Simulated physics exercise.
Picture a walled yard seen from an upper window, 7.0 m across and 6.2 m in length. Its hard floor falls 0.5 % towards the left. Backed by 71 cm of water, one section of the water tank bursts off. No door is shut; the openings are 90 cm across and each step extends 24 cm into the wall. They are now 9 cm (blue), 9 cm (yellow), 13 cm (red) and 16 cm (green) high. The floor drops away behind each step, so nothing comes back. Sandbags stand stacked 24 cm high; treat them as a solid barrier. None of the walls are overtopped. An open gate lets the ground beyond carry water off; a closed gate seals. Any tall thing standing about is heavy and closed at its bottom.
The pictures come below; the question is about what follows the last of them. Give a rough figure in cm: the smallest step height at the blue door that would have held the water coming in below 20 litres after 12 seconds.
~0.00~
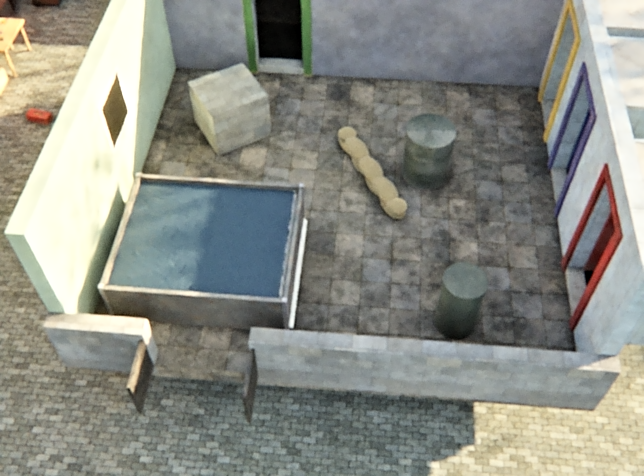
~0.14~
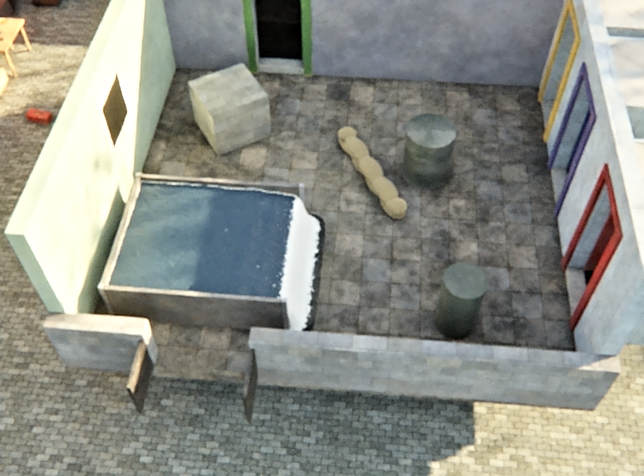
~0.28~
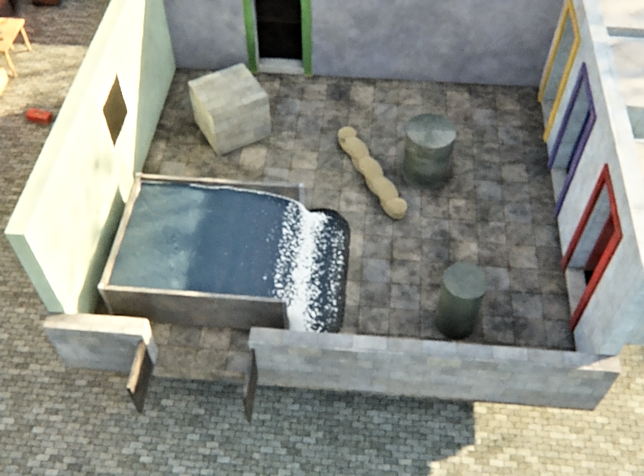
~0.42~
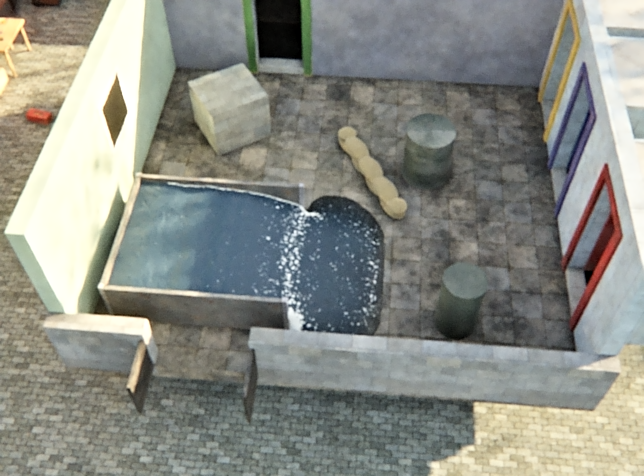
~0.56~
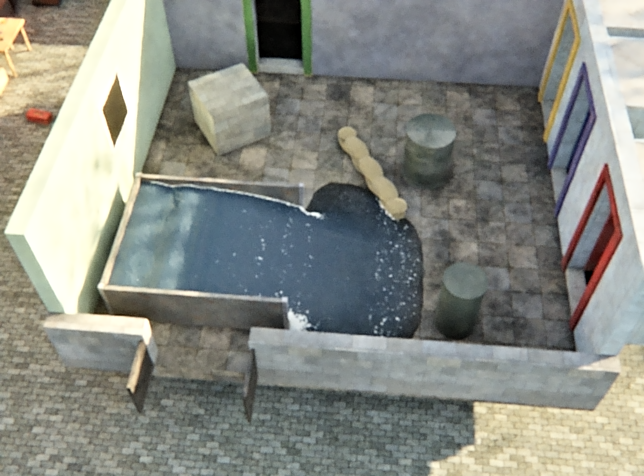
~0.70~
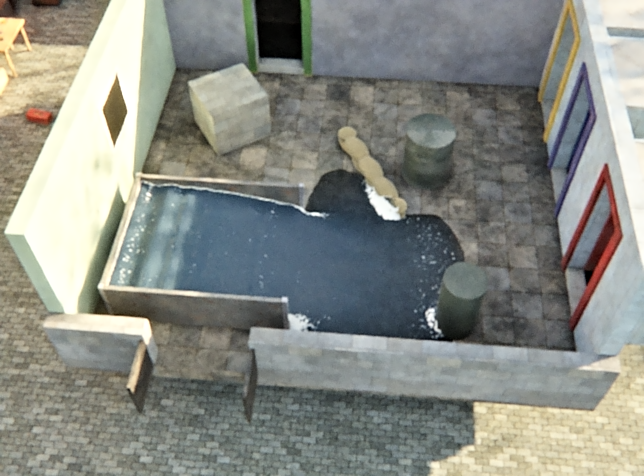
14.5 cm.
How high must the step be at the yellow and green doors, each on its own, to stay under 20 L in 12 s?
Some 13.0 cm for yellow, some 10.0 cm for green.
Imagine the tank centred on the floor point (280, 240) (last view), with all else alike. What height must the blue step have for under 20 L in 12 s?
A height near 17 cm.
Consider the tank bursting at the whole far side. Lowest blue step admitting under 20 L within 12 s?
Minimum height: Approx. 7.5 cm.
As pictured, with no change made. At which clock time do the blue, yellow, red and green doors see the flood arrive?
Blue = 1.6 s, yellow = 2.6 s, red = 1.1 s, green = 3.6 s.
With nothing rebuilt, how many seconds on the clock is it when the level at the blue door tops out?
Peak time: Around 3.2 s.
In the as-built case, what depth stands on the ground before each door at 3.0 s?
Depths in cm: Blue 17, yellow 6, red 33, green 0.
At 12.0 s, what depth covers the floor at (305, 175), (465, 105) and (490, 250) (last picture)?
Approx. 5 / 6 / 5 cm.
After 1.4 s water covers 35 % of the floor, deepest (36 cm) near (426, 316); it has not reached the blue door.
After 3.0 s water covers 55 % of the floor, deepest (36 cm) near (555, 265); 17 cm at the blue door, 20 litres in over its 9 cm step.
After 12.0 s water covers 95 % of the floor, deepest (18 cm) near (155, 134); 5 cm at the blue door, 72 litres in over its 9 cm step.
At the blue door as built, the water arrived by 1.7 s and peaked near 18 cm at 3.2 s.
With a step of 12 cm, 37 litres would have come in within the 12 s; with 16.5 cm, 10 litres. So under 20 litres takes about 14.5 cm.
